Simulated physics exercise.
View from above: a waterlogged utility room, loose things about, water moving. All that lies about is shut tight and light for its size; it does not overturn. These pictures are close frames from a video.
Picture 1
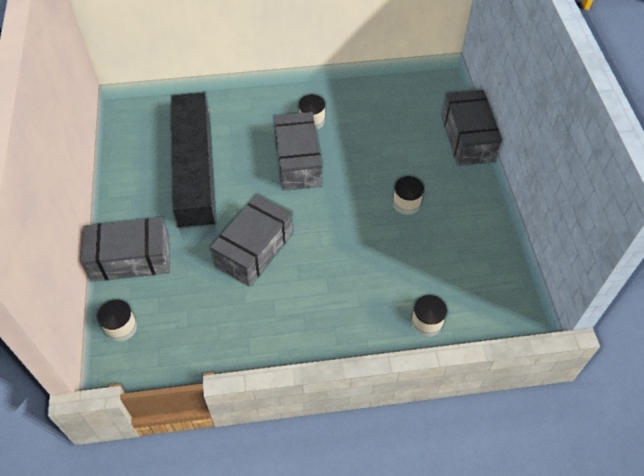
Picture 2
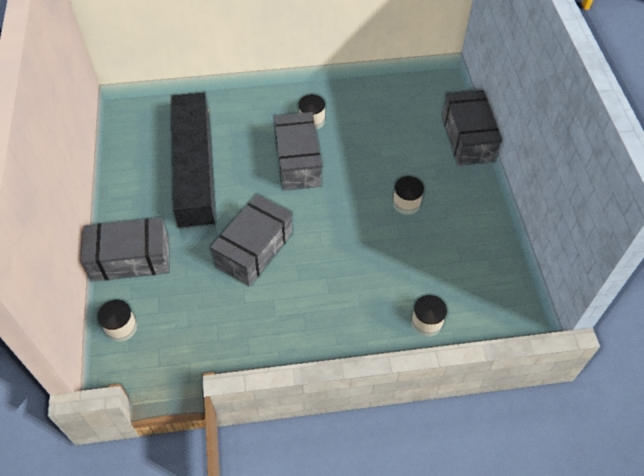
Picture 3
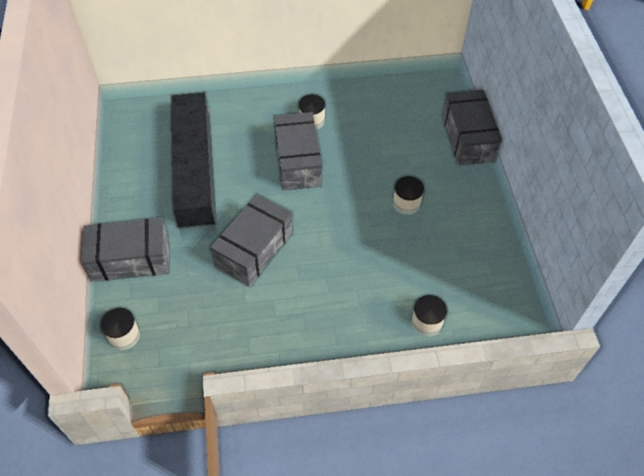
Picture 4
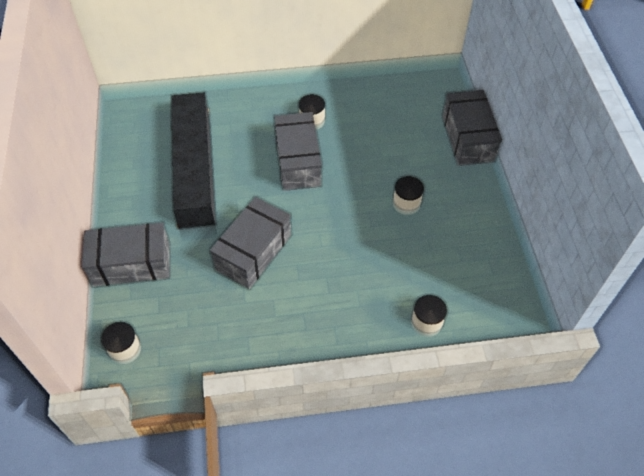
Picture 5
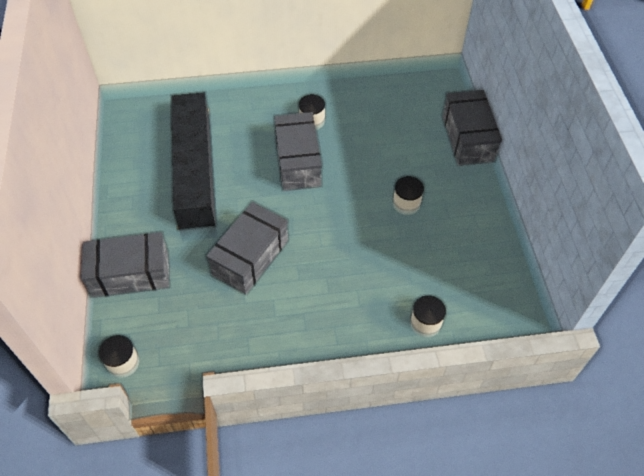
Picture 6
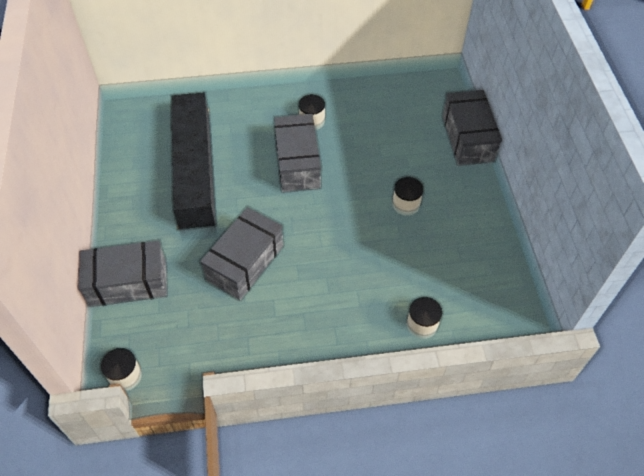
A brown door in the front wall of a flooded room swings outward, leaving a gap at the lower left. The pale, dark-topped pail nearby then drifts down the view to the front wall, while the left and middle grey trunks shift slightly the same way and the lower-right pail edges left.
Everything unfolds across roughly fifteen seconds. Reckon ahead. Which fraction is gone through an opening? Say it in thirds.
I expect the result to be the bottom range.
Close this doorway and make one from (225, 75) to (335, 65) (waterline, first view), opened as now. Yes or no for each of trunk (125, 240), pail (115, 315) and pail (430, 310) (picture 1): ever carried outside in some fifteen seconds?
The first never exits, the second never exits, the third never exits.
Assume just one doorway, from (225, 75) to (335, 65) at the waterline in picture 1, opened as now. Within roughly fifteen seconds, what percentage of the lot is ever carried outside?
Near 50 percent, give or take.
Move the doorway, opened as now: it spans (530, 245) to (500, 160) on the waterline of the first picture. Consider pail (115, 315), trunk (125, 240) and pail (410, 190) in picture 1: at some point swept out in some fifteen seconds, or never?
The first one never exits, the second never exits, the third exits.
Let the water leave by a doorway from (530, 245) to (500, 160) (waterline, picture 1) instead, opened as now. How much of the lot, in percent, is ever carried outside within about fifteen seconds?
Estimate: Near 50 per cent.
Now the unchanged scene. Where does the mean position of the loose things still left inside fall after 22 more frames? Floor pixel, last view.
It lands somewhere near (300, 266).
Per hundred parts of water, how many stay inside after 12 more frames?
That comes to roughly 82 parts in a hundred.
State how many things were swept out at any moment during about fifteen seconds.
The count is 1.
A moment on, 1 of 8 are out; 7 afloat.
Next, 1 of 8 are out; 7 afloat.
Later, 1 of 8 are out; 7 afloat.
In the end, 1 of 8 are out; 7 afloat.
